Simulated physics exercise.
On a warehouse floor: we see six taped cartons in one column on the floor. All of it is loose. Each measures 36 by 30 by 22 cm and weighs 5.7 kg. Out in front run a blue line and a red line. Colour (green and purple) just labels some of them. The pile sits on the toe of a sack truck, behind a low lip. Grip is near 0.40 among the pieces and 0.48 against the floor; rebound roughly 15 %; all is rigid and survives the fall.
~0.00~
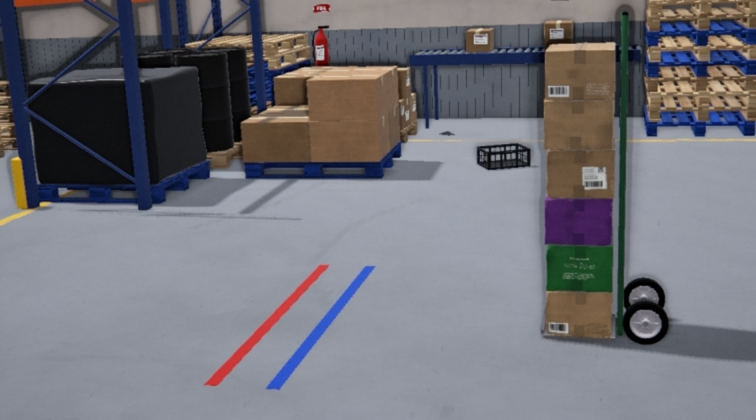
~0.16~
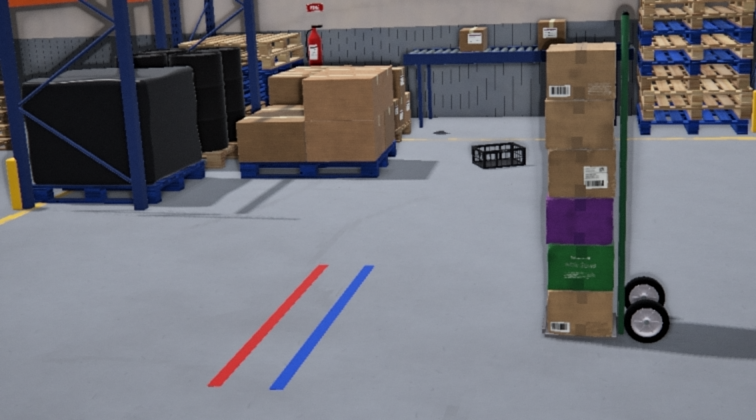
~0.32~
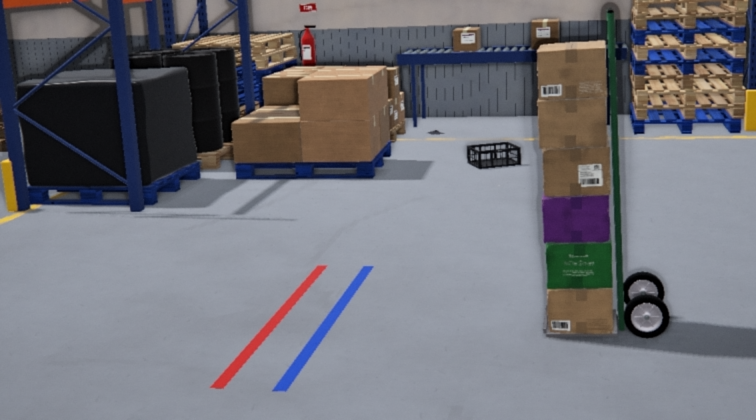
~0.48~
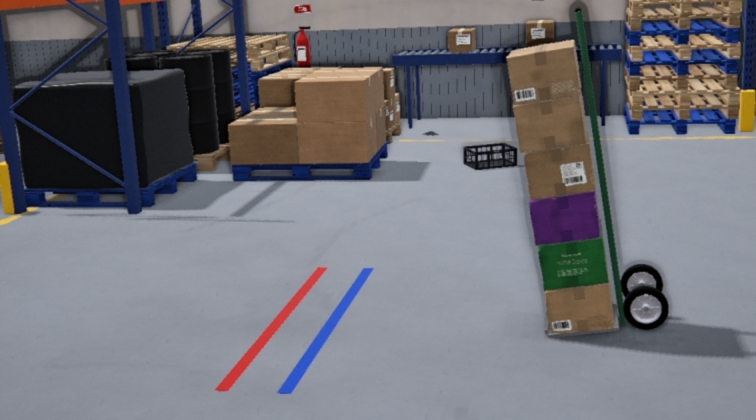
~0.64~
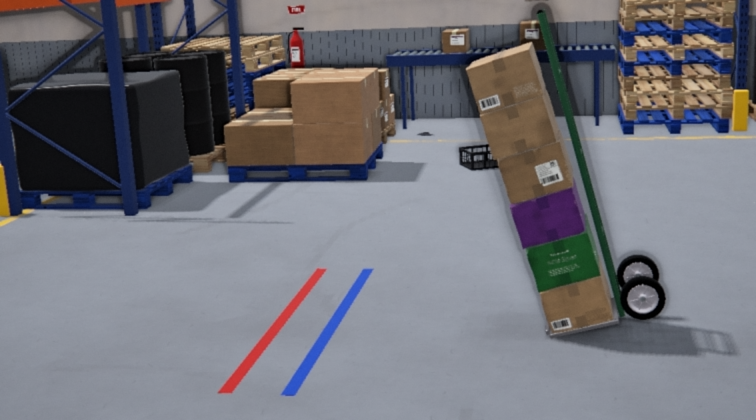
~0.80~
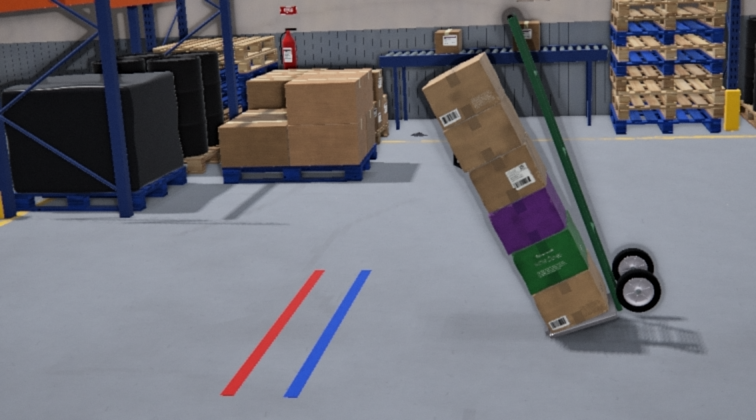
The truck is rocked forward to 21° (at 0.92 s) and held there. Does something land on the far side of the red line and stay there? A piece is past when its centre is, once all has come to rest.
Here something gets past the red line.
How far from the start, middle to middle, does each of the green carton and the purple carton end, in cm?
About: Green 60, purple 90.
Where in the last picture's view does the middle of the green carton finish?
At about (472, 297).
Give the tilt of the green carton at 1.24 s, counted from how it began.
Some 80°.
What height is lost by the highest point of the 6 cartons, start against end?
About 100 cm.
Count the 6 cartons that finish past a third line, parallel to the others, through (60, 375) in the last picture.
It comes to 0.
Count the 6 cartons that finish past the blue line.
It comes to 3.
By 0.90 s, none of the 6 cartons past the red line, 6 disturbed; purple carton tilted 34°; green carton tilted 34°.
By 1.06 s, none of the 6 cartons past the red line, 6 disturbed; green carton tilted 50°; purple carton tilted 50°, 9 cm lower.
By 1.24 s, none of the 6 cartons past the red line, 6 disturbed; green carton on its side; purple carton on its side.
By 1.52 s, 1 of the 6 cartons past the red line; purple carton on its side; green carton on its side.
When it is over (2.5 s), 1 of the 6 cartons past the red line; green carton on its side; purple carton on its side. The farthest middle lies 24 cm beyond that line. In pixels of the last frame, middles, green carton near (472, 297), purple carton near (427, 298).
